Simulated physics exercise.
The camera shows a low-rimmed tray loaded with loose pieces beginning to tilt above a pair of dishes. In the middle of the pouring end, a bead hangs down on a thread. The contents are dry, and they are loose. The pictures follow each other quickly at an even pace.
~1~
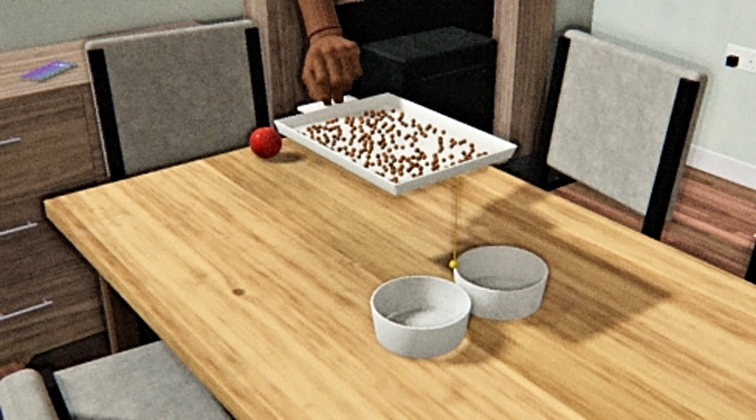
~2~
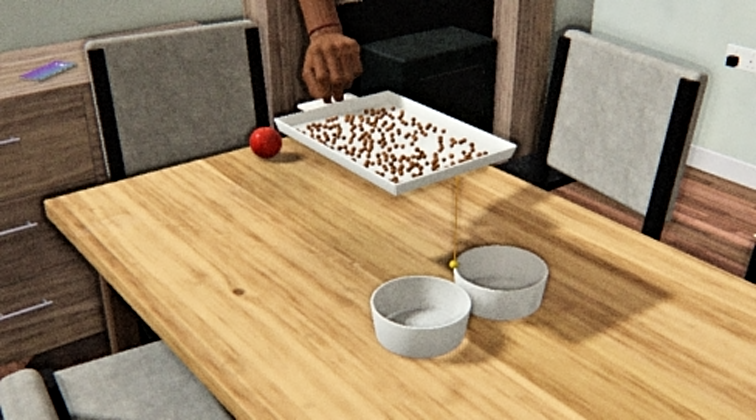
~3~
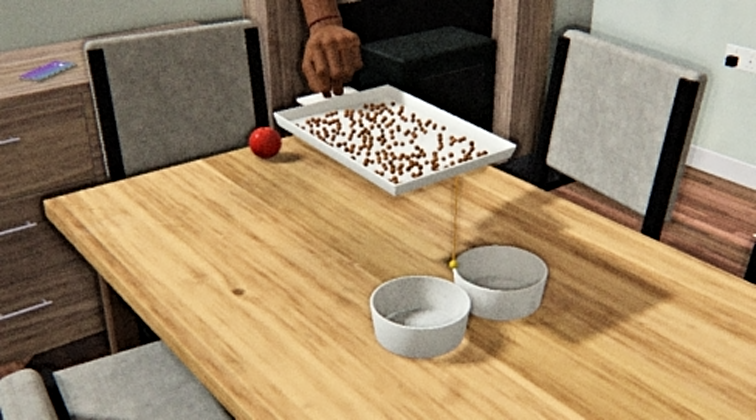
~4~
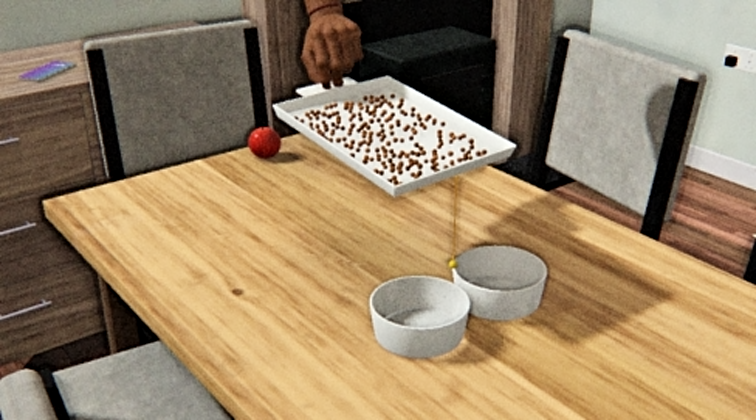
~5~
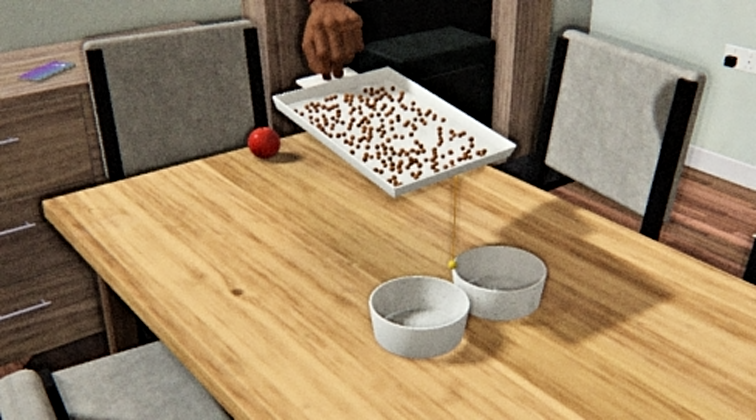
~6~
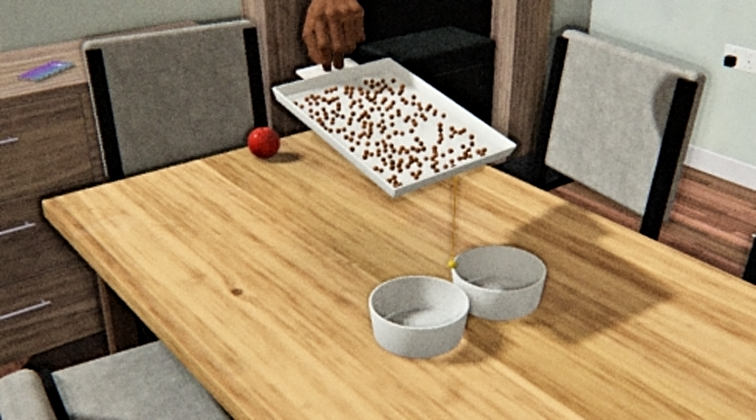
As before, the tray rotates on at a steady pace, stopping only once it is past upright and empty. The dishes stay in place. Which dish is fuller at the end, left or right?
The left dish.
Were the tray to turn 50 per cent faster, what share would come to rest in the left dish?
That works out at about 70 percent.
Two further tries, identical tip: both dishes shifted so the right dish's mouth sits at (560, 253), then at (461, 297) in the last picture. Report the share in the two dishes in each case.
Try 1: Some 30 %; try 2: Some 80 %.
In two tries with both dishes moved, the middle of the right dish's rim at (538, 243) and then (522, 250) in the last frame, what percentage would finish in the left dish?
The first gives 20 %, the second 30 %.
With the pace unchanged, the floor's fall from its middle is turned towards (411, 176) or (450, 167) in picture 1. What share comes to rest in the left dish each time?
Somewhere close to 100 % the first time, 20 % the second.
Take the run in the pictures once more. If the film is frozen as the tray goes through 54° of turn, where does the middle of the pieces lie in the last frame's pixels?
Centre estimate: (428, 165).
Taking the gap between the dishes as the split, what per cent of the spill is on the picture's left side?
Some 30 %.
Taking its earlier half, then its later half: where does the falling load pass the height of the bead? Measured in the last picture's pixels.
First close to (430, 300), next close to (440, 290).
Just after the last frame, tray tipped steeply; almost all on the tray; just a few in the left dish; just a few outside both; just a few in the air.
A moment on, tray tipped right over; the larger part on the tray; about a tenth in the left dish; just a few outside both; roughly a quarter in the air.
Further on, tray tipped past a quarter turn; roughly two thirds in the left dish; about a tenth in the right dish; roughly a quarter outside both.
When it is over, tray tipped past a quarter turn; roughly two thirds in the left dish; about a tenth in the right dish; roughly a quarter outside both.
